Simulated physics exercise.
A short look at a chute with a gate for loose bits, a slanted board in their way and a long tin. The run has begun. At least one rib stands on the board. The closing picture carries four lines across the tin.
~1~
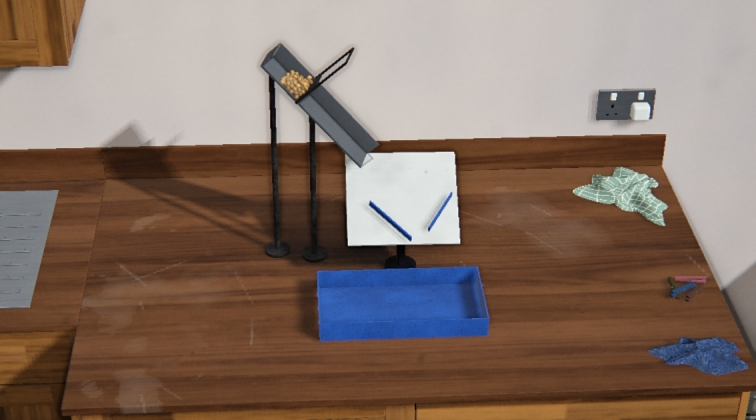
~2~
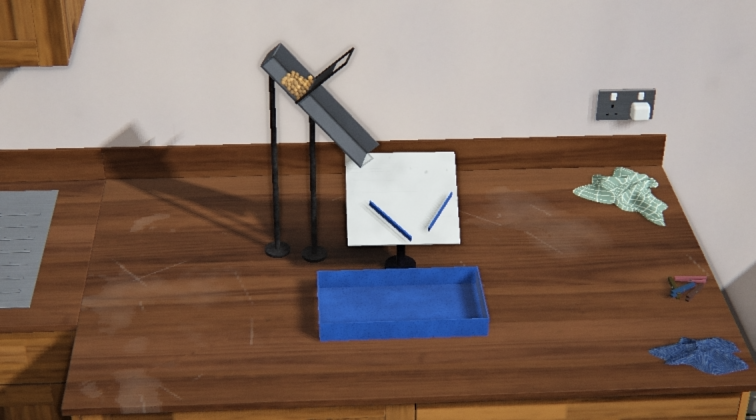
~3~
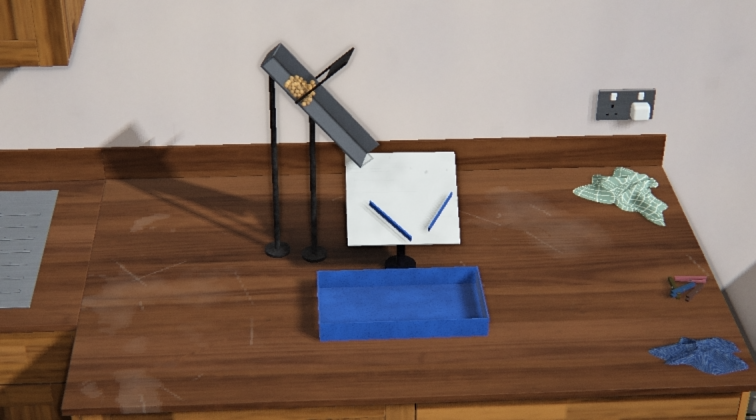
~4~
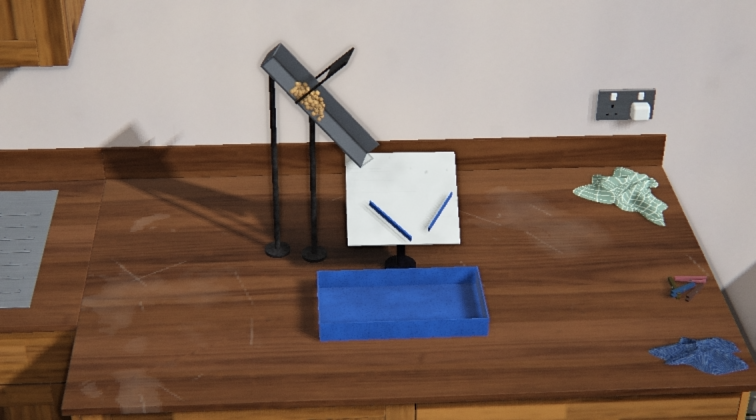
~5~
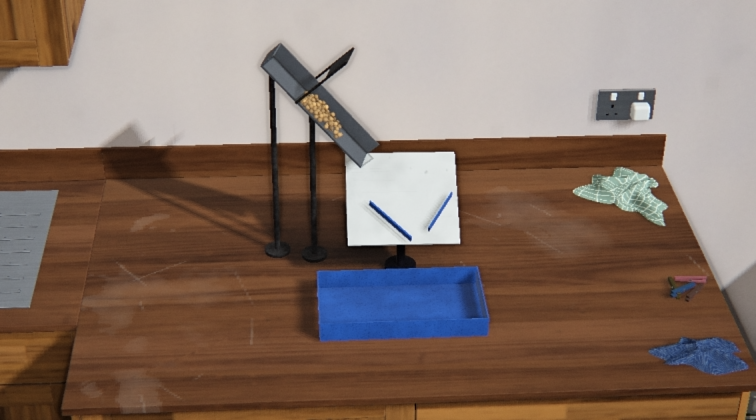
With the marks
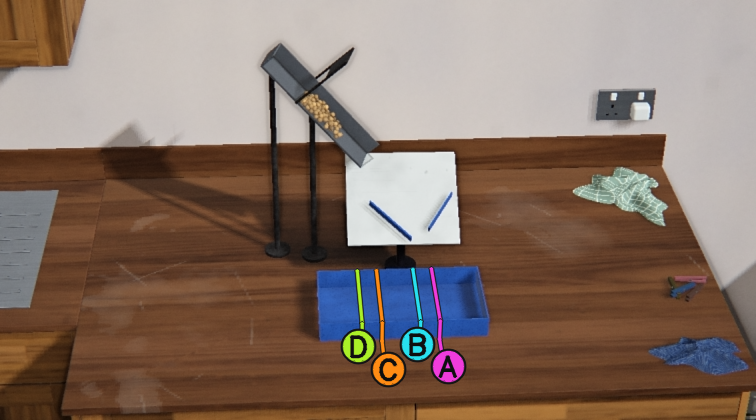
On a wooden worktop, round wooden beads sliding down a sloping grey chute past a raised gate, above an empty blue tin.
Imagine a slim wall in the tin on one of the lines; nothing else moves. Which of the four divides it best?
I would pick line A.
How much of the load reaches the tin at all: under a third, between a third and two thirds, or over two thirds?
About that: Over two thirds.
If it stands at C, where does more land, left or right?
More lands on the right.
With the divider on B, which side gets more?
More lands on the right.
On the marked copy, line A crosses the front rim at (440, 320); line B crosses the front rim at (420, 320); line C crosses the front rim at (382, 322); line D crosses the front rim at (362, 322).
For line A, of what is caught, close to half on the left of the divider, close to half on the right.
For line B, of what is caught, a small share on the left of the divider, all but a few on the right.
For line C, of what is caught, only a few on the left of the divider, all but a few on the right.
For line D, of what is caught, only a few on the left of the divider, all but a few on the right.
